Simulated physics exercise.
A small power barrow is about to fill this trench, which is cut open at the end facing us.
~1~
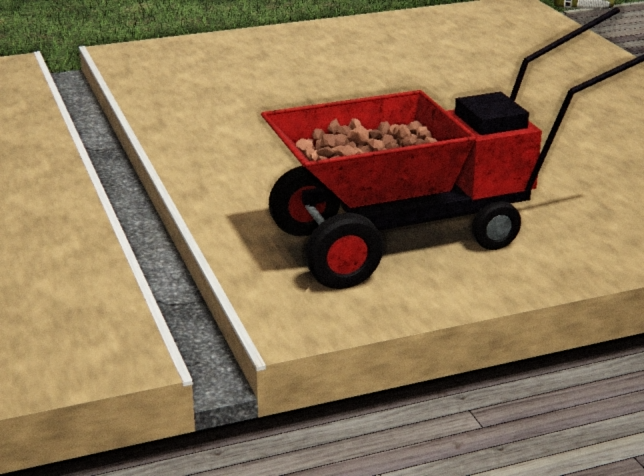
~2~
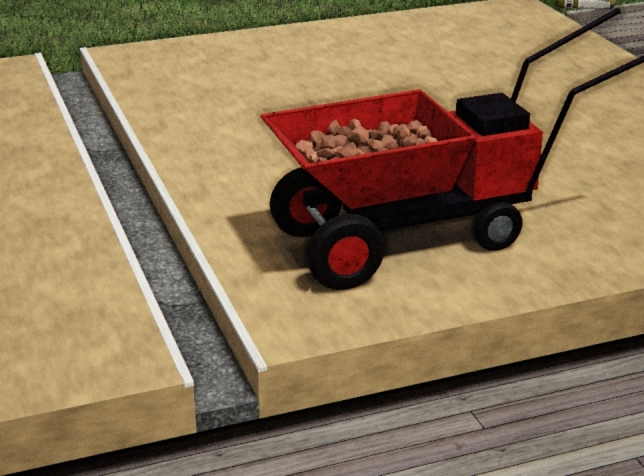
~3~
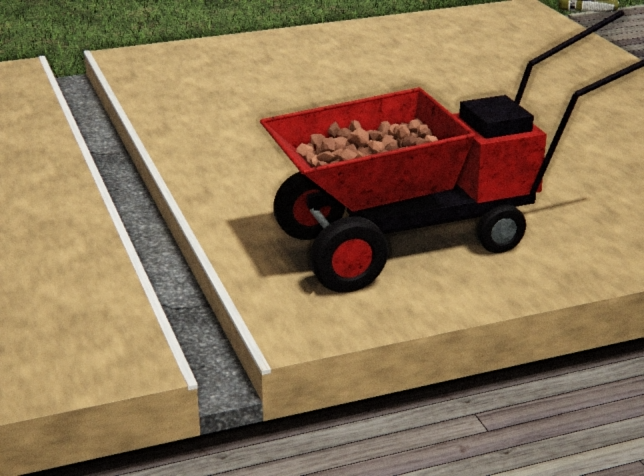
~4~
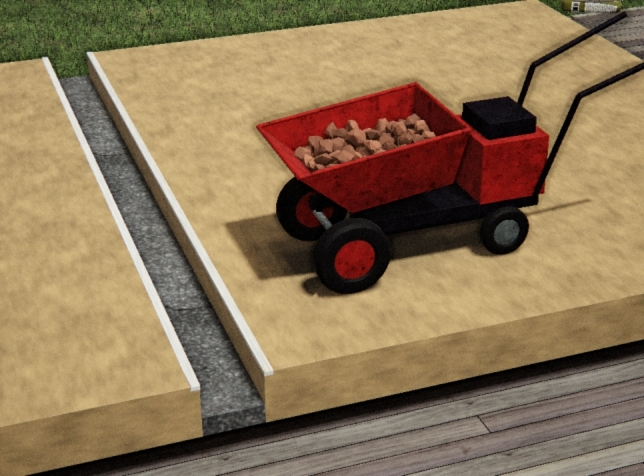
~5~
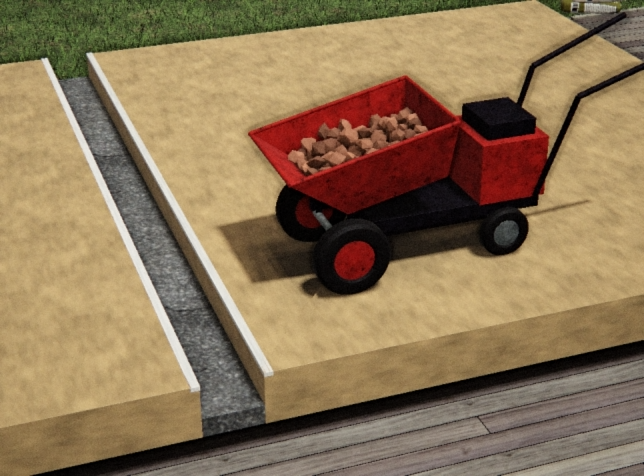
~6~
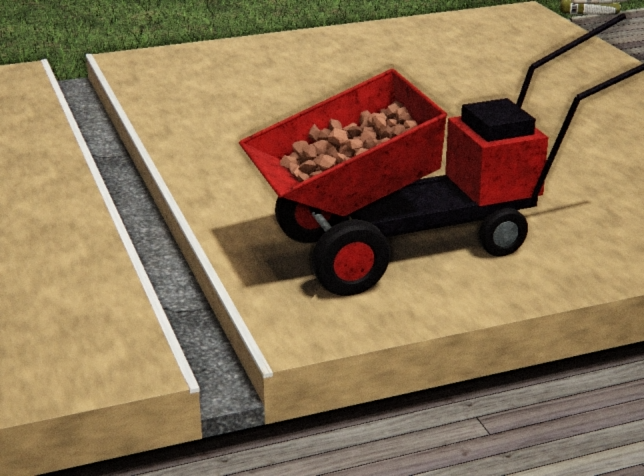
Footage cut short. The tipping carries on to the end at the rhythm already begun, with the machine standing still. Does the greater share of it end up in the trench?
Most goes in.
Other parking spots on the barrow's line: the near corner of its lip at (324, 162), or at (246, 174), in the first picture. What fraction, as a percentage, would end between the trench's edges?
The first stopping place yields 60 % and the other yields 30 %.
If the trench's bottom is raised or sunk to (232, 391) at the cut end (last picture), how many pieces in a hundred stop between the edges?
60 %.
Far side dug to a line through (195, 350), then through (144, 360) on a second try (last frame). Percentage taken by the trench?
70 %, 90 %.
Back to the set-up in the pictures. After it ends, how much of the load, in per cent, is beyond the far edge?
5 percent.
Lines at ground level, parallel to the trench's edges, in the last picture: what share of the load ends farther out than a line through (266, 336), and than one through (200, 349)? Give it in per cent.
Some 90 and some 20 per cent, respectively.
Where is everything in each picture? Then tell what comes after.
The first picture shows lip of the skip at (305, 165), level; top of the load at (376, 145), lumps of rubble; first edge of the trench at (242, 332); far edge at (171, 346), the trench over half as wide as the skip, and about half as deep as wide.
The second picture shows lip of the skip at (304, 167), level; top of the load at (389, 143).
The third picture shows lip of the skip at (303, 172), tipped barely; top of the load at (389, 144).
The fourth picture shows lip of the skip at (299, 178), tipped a little; top of the load at (404, 141).
The fifth picture shows lip of the skip at (290, 185), tipped a little; top of the load at (396, 137).
The sixth picture shows lip of the skip at (280, 195), tipped clearly; top of the load at (386, 134); first edge of the trench at (249, 339); far edge at (178, 353).
Soon after the last picture, skip tipped steeply; all in the skip.
A little later, skip tipped right over; about two thirds in the skip; a stray few short of the trench; about a quarter in or heaped over the trench.
Later still, skip tipped right over; a small part in the skip; a small part short of the trench; most in or heaped over the trench; a stray few beyond it.
At rest, skip tipped right over; a small part in the skip; a small part short of the trench; most in or heaped over the trench; a stray few beyond it.
